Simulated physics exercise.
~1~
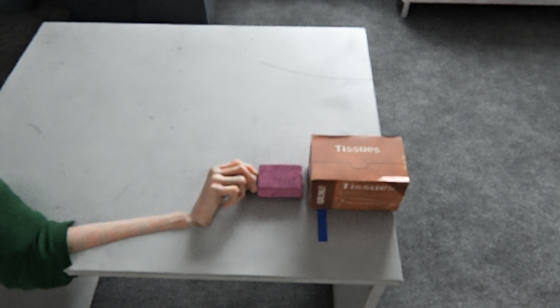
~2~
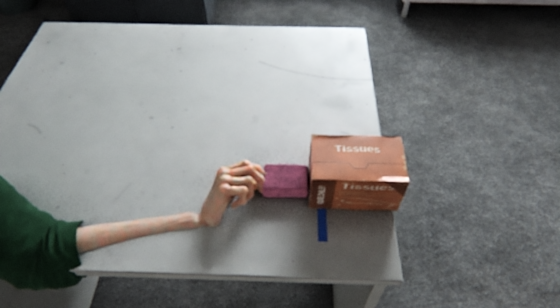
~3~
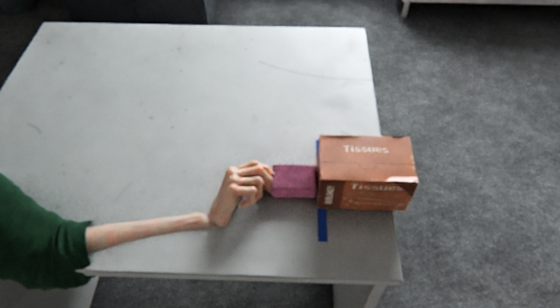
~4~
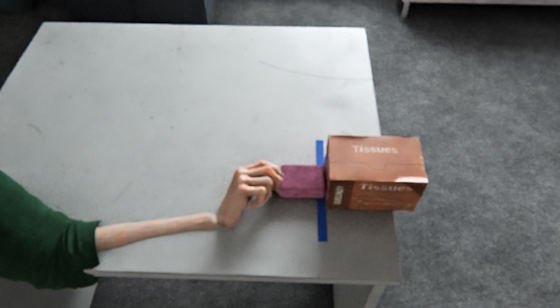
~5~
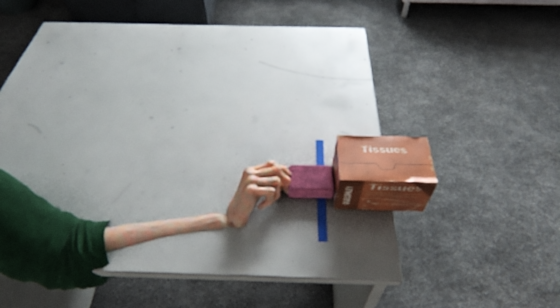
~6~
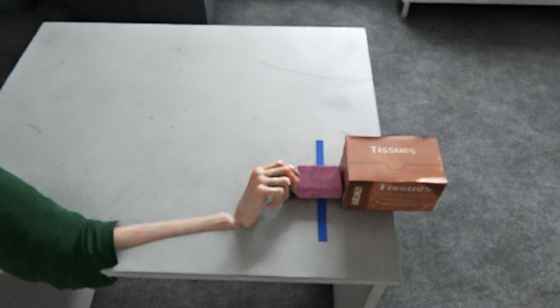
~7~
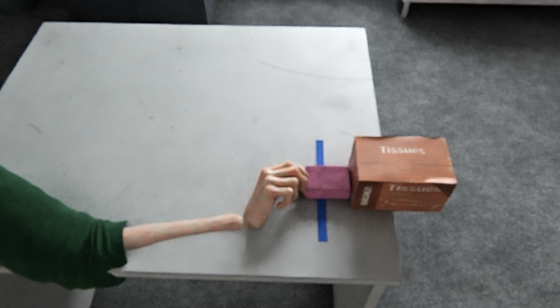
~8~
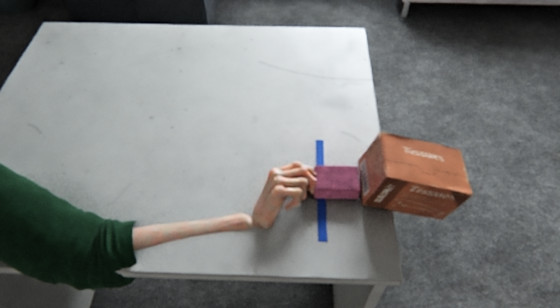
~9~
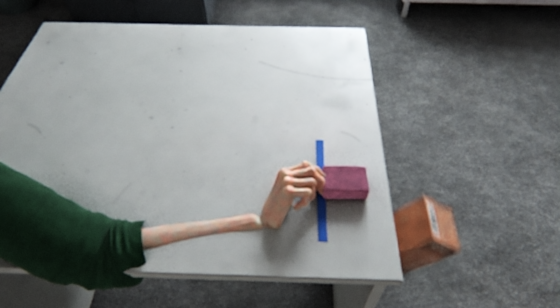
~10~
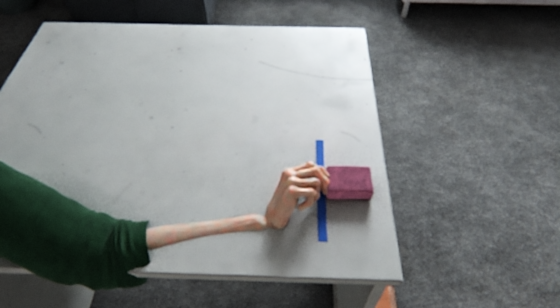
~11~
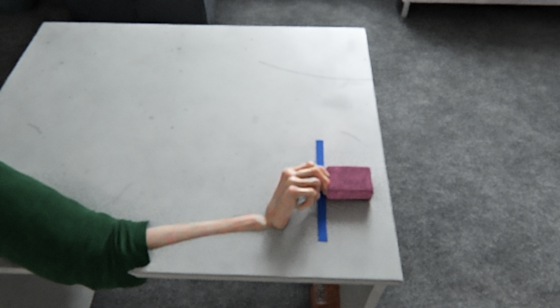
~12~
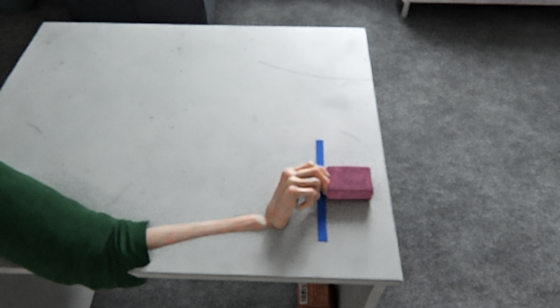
A pale grey table stands on dark grey carpet, seen from above at an angle. An orange-brown tissue box sits near the table's right edge, partly covering a strip of blue tape, with a pink sponge just to its left and a hand from a green-sleeved arm behind the sponge. The hand pushes the sponge rightward, and the sponge drives the box across the tape until it juts past the edge. The box then twists, tips and tumbles off the table. The hand stops at the tape with the sponge still on the table, while the fallen box slips mostly out of sight beneath the front edge.
